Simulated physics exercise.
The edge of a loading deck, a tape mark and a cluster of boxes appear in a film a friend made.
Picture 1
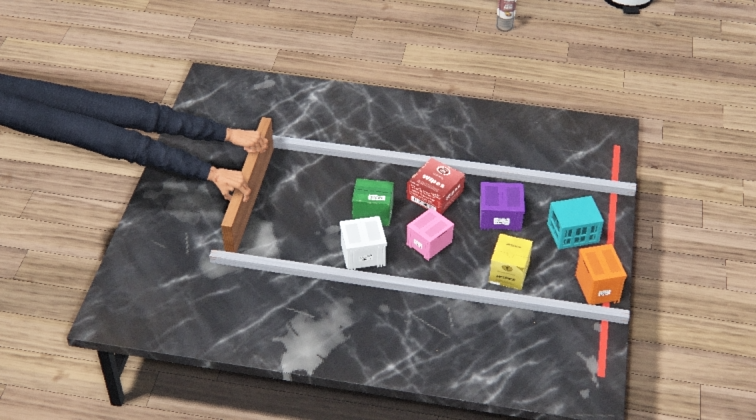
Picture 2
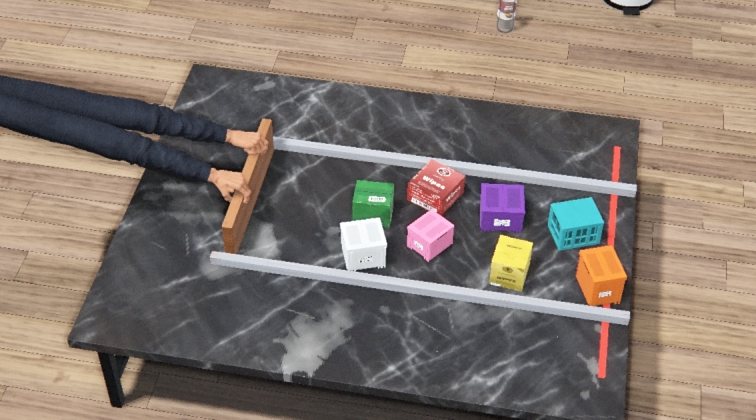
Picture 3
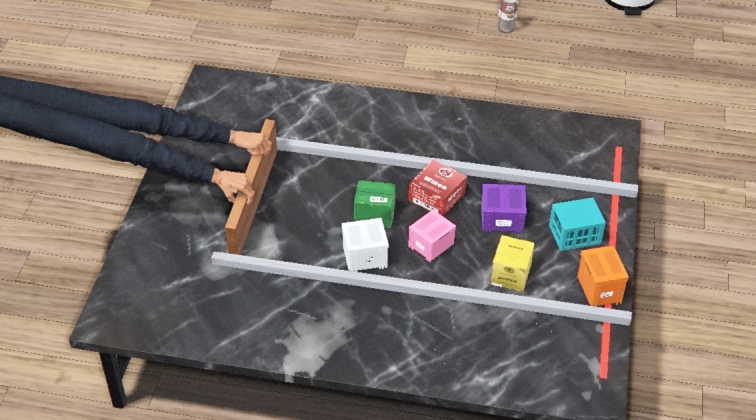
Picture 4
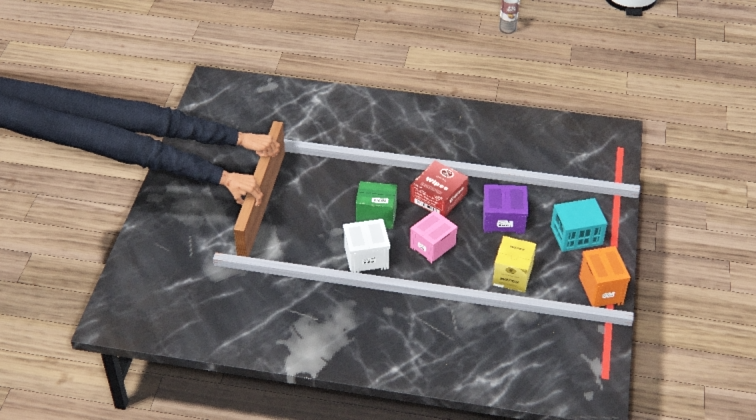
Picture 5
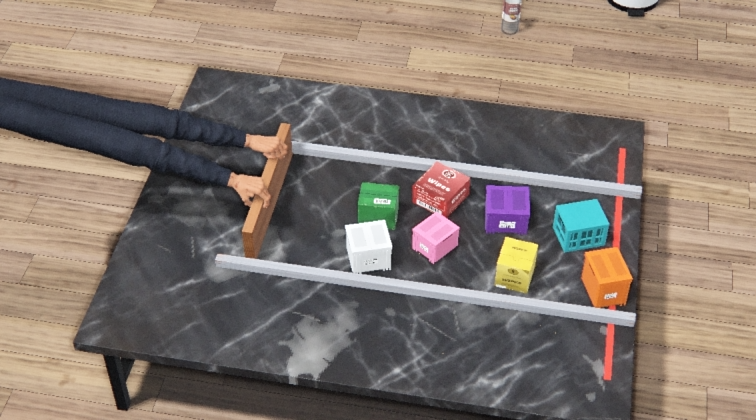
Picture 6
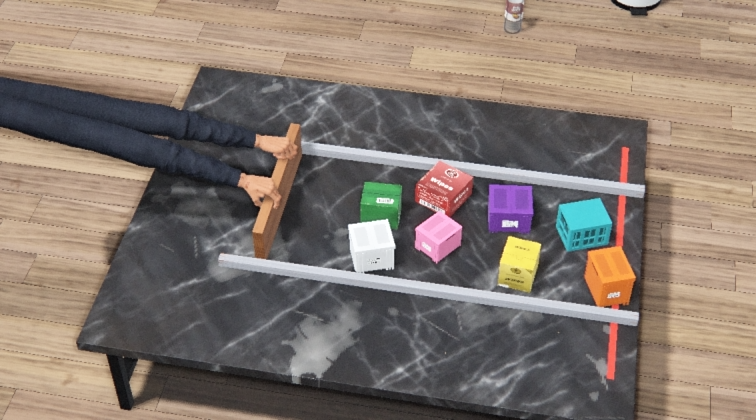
At first, two hands hold a wooden plank upright at the left of a dark marble-patterned table, with colourful boxes spread between two pale rails. The hands then slide the plank slightly to the right, leaving a gap before the green and white boxes, which show no clear movement of their own.
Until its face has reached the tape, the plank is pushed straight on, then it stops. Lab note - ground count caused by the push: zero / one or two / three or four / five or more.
Ground count: Five or more.
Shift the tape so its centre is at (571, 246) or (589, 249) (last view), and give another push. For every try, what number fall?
In order, the counts are 2 and 4.
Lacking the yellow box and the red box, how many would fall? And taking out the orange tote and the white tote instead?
Falls come to 3 the first time and 3 the other time.
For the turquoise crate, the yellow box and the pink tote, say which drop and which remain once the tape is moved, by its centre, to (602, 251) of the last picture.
Turquoise crate goes down, yellow box goes down, pink tote goes down.
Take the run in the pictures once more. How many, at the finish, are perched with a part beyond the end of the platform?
As for overhanging, the count is 3.
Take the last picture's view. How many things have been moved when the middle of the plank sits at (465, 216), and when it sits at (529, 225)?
The first number is 6, the next one 8.
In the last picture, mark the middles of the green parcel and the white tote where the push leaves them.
The green parcel settles near (640, 240); as for the white tote, near (638, 290).
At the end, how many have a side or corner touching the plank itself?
3 of them.
Early on, none off yet; orange tote at rest near (609, 278); turquoise crate at rest near (584, 225); yellow box at rest near (519, 265).
A while later, none off yet; orange tote at rest near (609, 278); turquoise crate at rest near (584, 225); yellow box travelled a little near (530, 270).
Further along, none off yet; orange tote leaning well over near (664, 292); turquoise crate leaning a little near (661, 248); yellow box travelled well along near (615, 282).
Finally, the number that fall off is five or more; lost, pink tote, purple tote, yellow box, turquoise crate and orange tote.
